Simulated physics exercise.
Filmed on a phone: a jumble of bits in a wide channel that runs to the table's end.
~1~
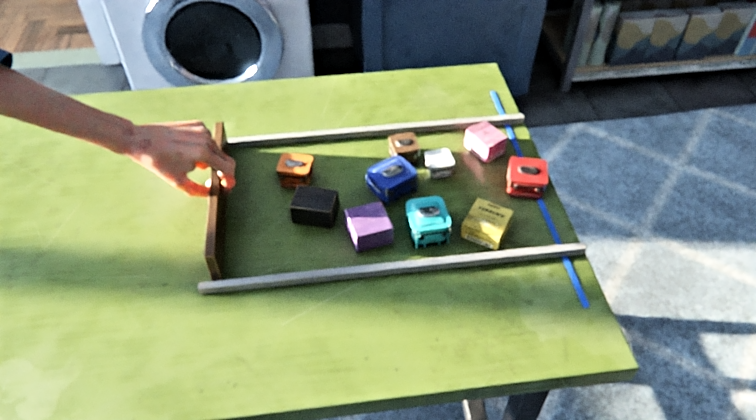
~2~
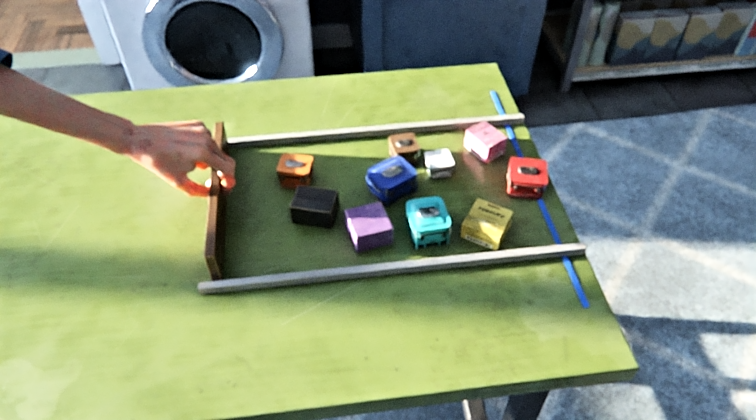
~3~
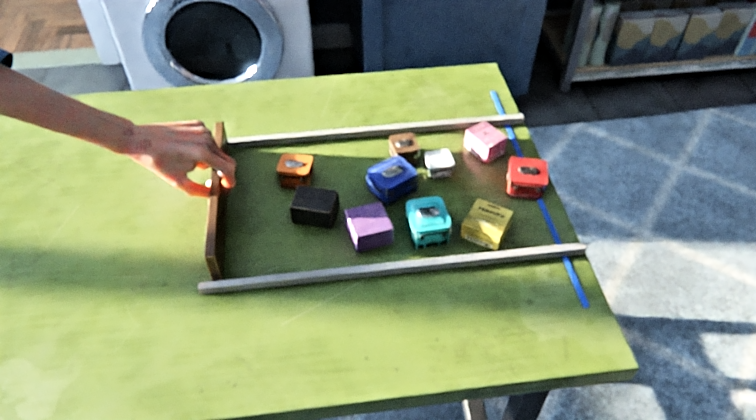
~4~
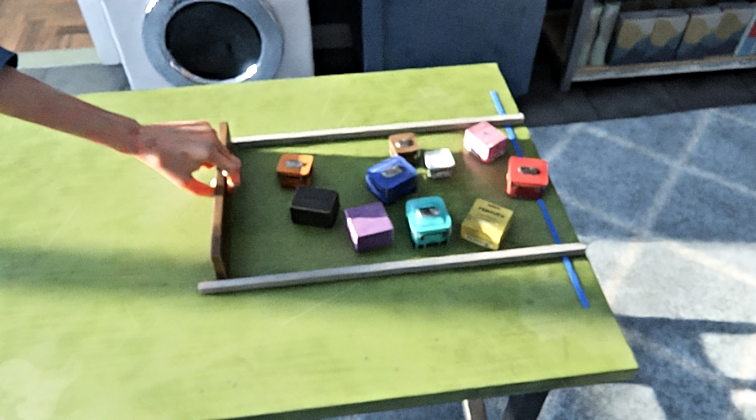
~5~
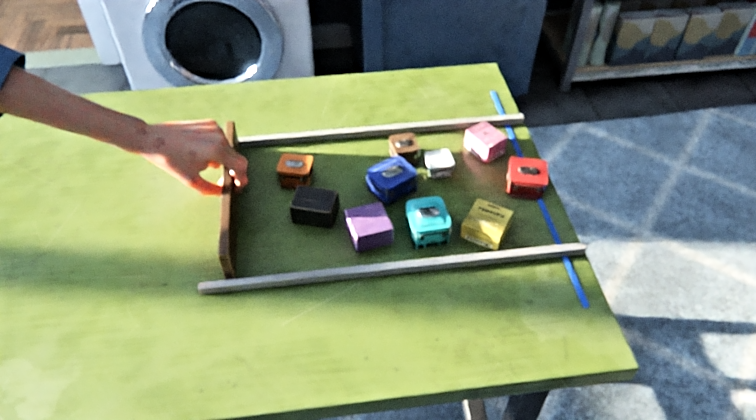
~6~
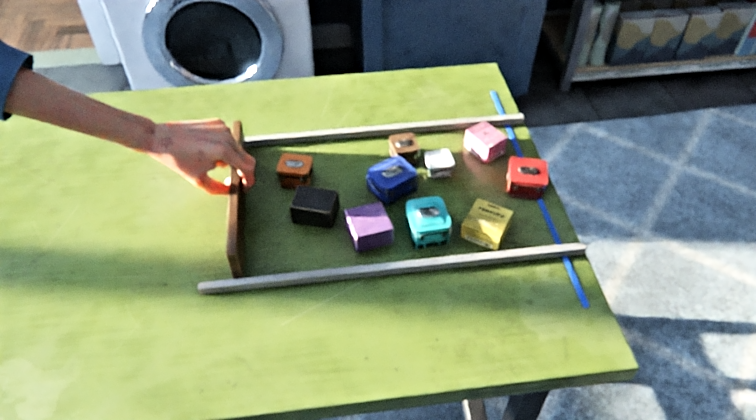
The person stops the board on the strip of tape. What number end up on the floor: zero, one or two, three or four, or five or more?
In the end the number that fall off is five or more.
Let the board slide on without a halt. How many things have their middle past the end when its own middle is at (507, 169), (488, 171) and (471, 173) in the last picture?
Past the end: 6, 4 and 2.
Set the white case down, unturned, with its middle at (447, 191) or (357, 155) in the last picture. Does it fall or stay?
In turn it is lost; survives.
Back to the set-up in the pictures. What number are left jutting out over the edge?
The number is 3.
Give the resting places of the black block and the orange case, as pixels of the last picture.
The black block stops around (556, 180); the orange case around (536, 147).
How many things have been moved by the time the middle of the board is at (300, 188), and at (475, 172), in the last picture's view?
By then 2, and 10.
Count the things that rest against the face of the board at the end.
That makes 3.
Soon after, none off yet; red case at rest near (527, 178); pink box at rest near (485, 142); yellow box at rest near (487, 224).
At rest, the number that fall off is five or more; fallen, blue case, brown case, turquoise case, white case, yellow box, pink box and red case.
